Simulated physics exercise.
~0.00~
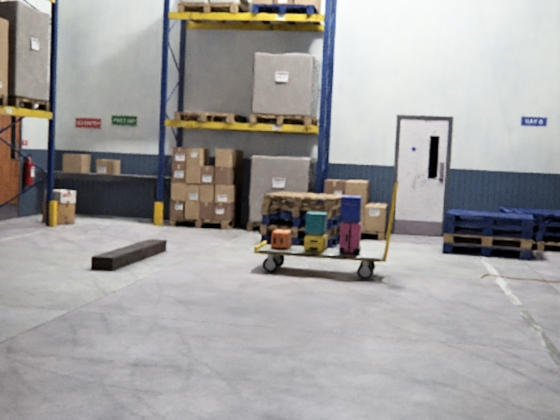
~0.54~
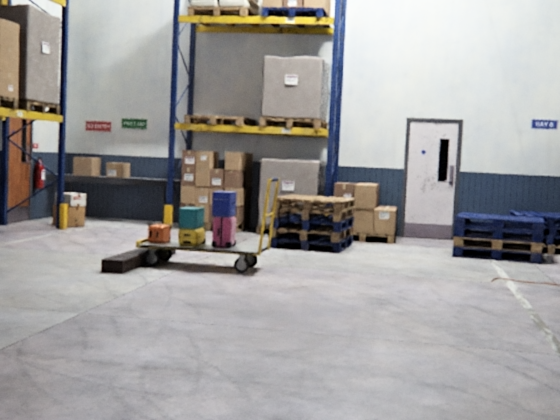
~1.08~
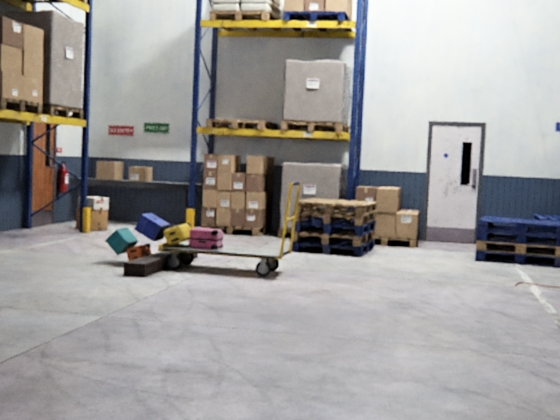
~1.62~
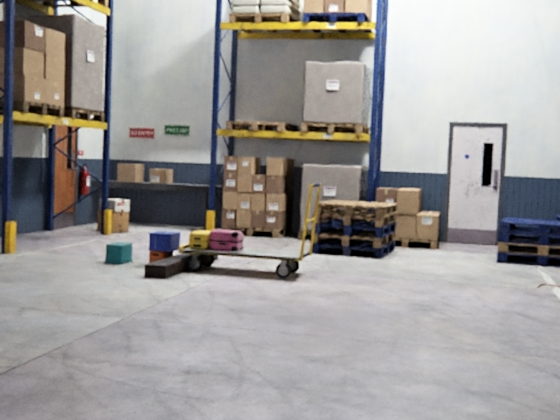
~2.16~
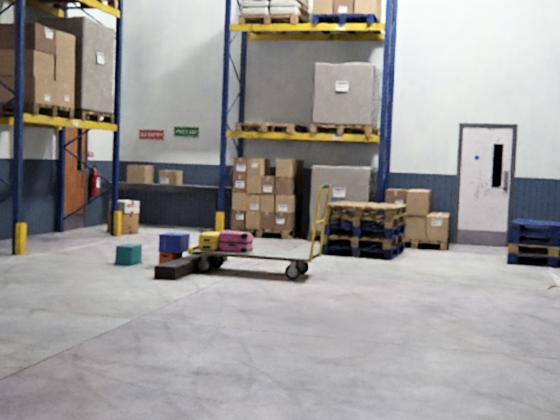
A trolley carrying colourful cases rolls left across a warehouse floor and stops against a dark kerb, tipping its load forward. The teal, blue and orange pieces tumble off over the front, while the yellow and pink cases stay on the deck, the pink one toppled.
